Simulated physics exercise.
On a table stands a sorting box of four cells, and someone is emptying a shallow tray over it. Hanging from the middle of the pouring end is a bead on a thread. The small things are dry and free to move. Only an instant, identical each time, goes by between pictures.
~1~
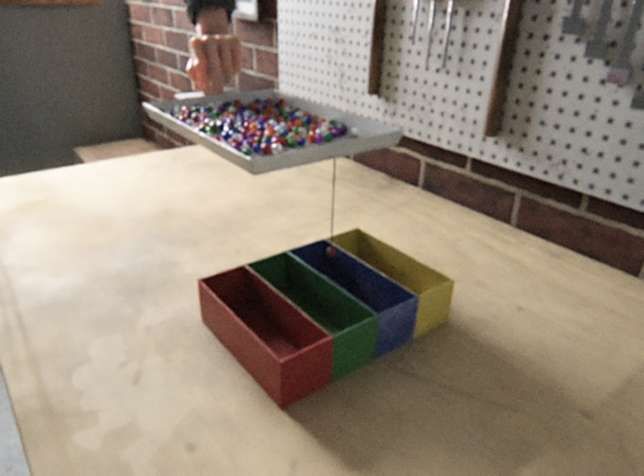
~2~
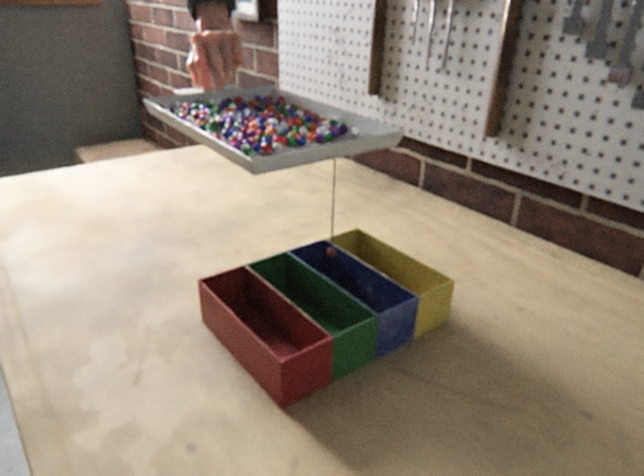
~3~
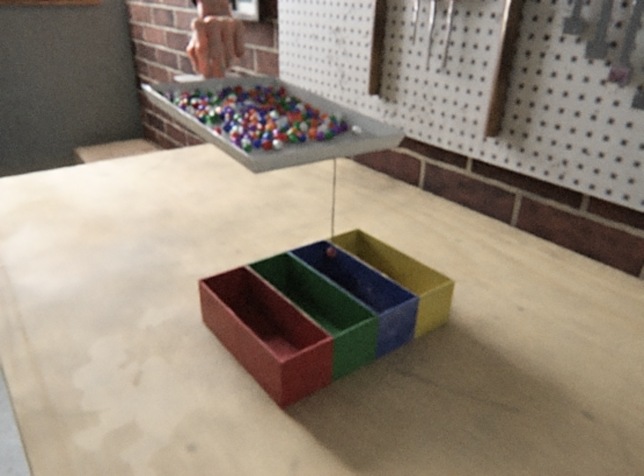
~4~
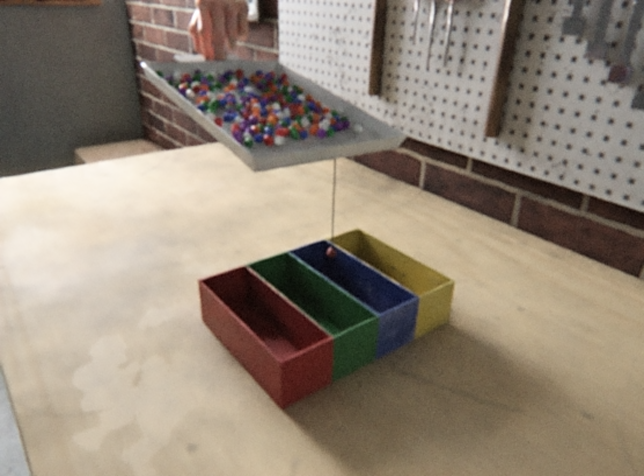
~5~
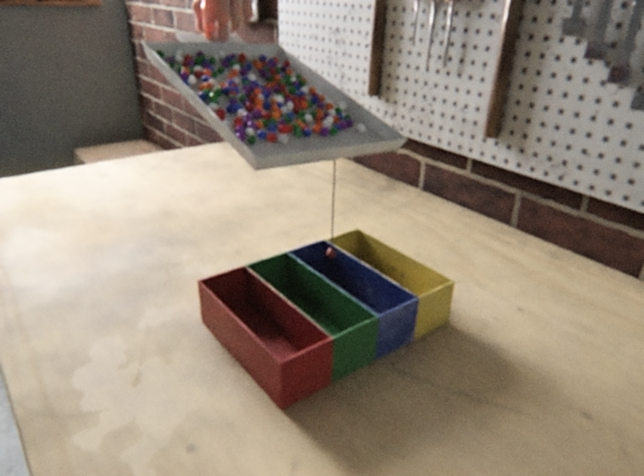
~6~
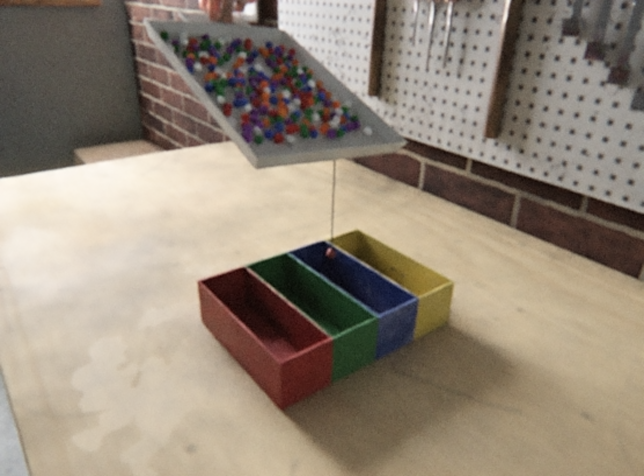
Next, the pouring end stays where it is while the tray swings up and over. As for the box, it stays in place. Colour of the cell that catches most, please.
The colour is yellow.
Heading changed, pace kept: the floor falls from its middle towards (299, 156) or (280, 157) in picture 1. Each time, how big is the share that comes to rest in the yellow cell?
About 0 % and about 0 %.
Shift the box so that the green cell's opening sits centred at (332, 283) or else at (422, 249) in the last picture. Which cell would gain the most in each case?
So the first one goes to the yellow one and the second to that red cell.
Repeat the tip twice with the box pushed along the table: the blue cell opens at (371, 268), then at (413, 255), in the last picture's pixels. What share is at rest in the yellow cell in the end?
50 %, then 0 %.
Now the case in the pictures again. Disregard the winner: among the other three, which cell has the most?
Just behind the top cell comes blue.
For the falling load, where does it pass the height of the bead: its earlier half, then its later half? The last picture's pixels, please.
Around (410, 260) at first; around (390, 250) after that.
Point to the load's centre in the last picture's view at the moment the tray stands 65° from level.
(377, 154).
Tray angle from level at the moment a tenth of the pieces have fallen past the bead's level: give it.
Roughly 65 degrees at that moment.
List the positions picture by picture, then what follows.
The first picture shows corners of the pouring end at (254, 157) and (398, 129), level; middle of the load at (260, 124), round plastic beads; bead on its thread at (331, 252); red cell at (306, 368); green cell at (355, 344); blue cell at (397, 323); yellow cell at (434, 305).
The second picture shows corners of the pouring end at (254, 157) and (398, 130), level; middle of the load at (260, 122).
The third picture shows corners of the pouring end at (255, 156) and (399, 131), tipped barely, lowest at the right corner; middle of the load at (261, 115).
The fourth picture shows corners of the pouring end at (257, 155) and (400, 134), tipped a little, lowest at the right corner; middle of the load at (255, 103).
The fifth picture shows corners of the pouring end at (258, 154) and (401, 137), tipped clearly, lowest at the right corner; middle of the load at (258, 93).
The sixth picture shows corners of the pouring end at (260, 153) and (401, 139), tipped clearly, lowest at the right corner; middle of the load at (264, 85), all on the move; red cell at (306, 369); green cell at (355, 346); blue cell at (397, 325); yellow cell at (434, 306).
Soon after the last picture, tray tipped steeply; about two thirds on the tray; a small part in the yellow cell; a stray few in the blue cell; about a third falling or outside the box.
A little later, tray tipped past a quarter turn; a stray few on the tray; about a third in the yellow cell; a small part in the blue cell; a small part in the green cell; a stray few in the red cell; about a third falling or outside the box.
Later still, tray tipped past a quarter turn; about half in the yellow cell; about a quarter in the blue cell; a small part in the green cell; a stray few in the red cell; about a third falling or outside the box.
By the end, tray tipped past a quarter turn; about half in the yellow cell; about a quarter in the blue cell; a small part in the green cell; a stray few in the red cell; about a third outside the box.
